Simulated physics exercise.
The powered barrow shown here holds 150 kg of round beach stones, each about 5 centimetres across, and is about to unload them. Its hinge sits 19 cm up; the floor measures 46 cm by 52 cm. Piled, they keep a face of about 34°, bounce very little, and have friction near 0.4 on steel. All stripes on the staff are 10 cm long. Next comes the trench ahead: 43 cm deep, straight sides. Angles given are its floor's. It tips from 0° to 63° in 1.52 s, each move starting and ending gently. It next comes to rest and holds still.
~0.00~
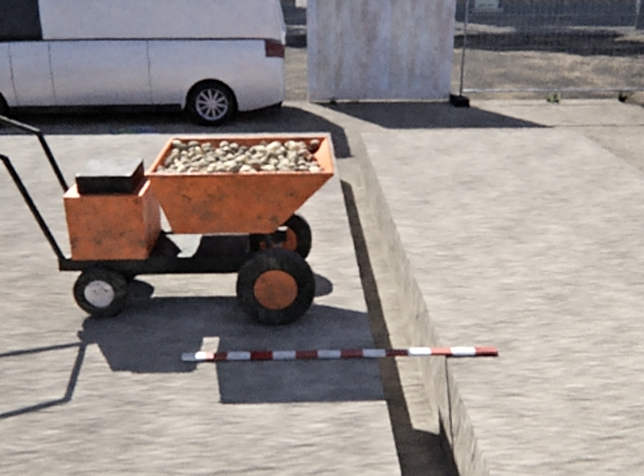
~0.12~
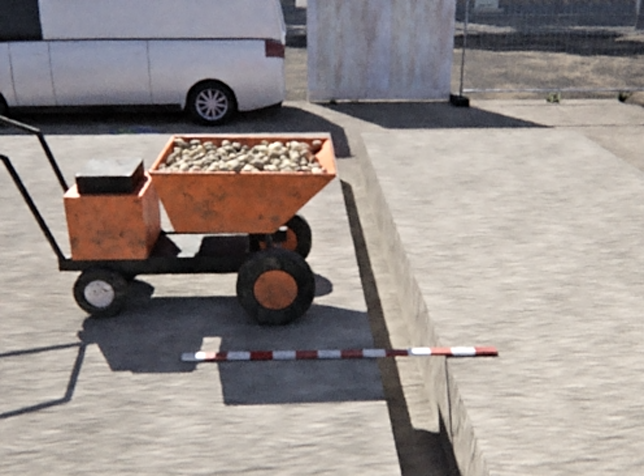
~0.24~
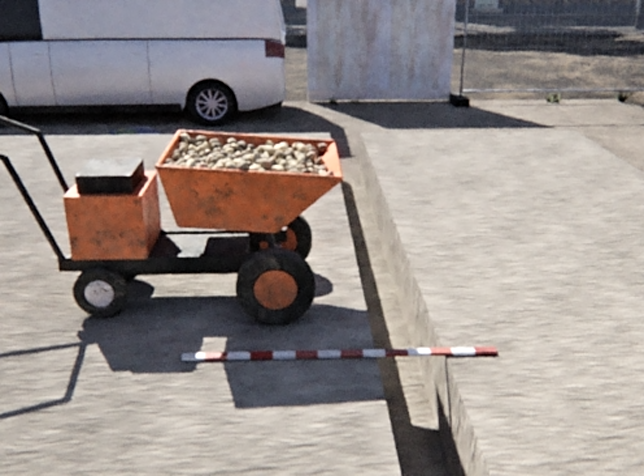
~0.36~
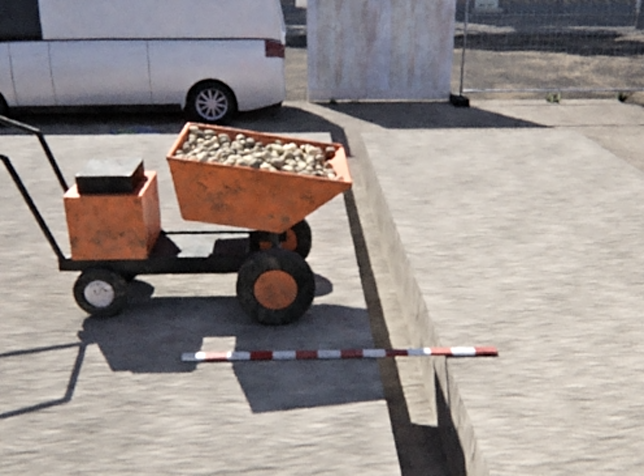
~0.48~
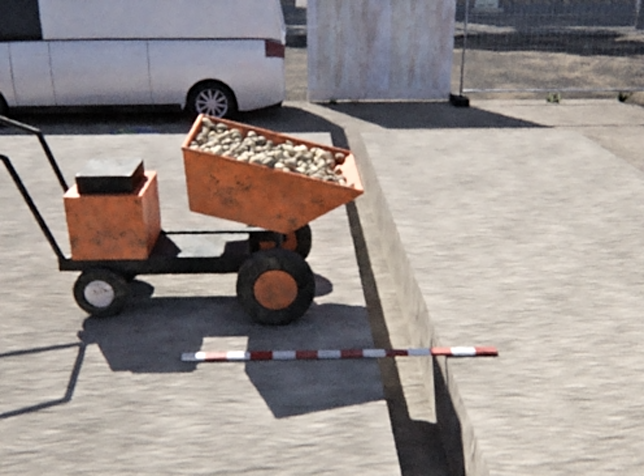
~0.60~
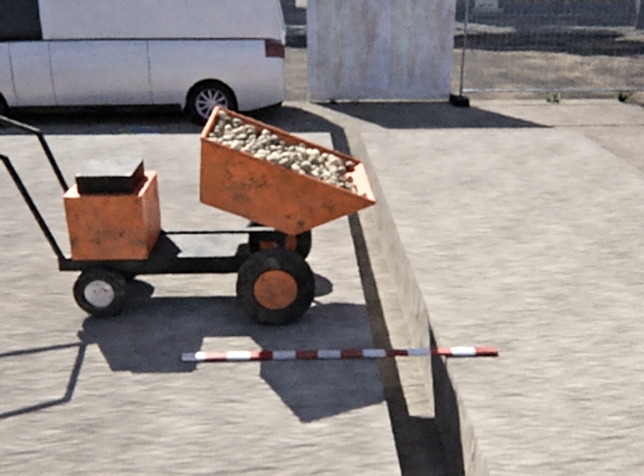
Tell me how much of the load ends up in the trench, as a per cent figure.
Some 44 per cent ends up in the trench.
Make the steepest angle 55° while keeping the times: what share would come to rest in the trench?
Then about 50 per cent.
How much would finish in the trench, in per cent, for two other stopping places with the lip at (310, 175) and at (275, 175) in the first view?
Roughly 70 in a hundred, then 100 in a hundred.
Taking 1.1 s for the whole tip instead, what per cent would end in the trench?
Then roughly 40 percent.
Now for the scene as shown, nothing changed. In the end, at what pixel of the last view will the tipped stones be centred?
Somewhere near pixel (436, 287).
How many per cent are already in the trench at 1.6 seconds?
10 per cent or so by then.
After 1.1 s the floor is at 53°; 99 % in the tray, 1 % in the trench; the foremost stones are at (408, 241).
After 1.6 s the floor is at 63°; 50 % in the tray, 12 % in the trench, 37 % past the trench; the foremost stones are at (514, 288).
After 2.0 s the floor is at 63°; 22 % in the tray, 21 % in the trench, 56 % past the trench; the foremost stones are at (584, 288).
After 3.9 s the floor is at 63°; 0 % in the tray, 44 % in the trench, 56 % past the trench; the foremost stones are at (621, 287).
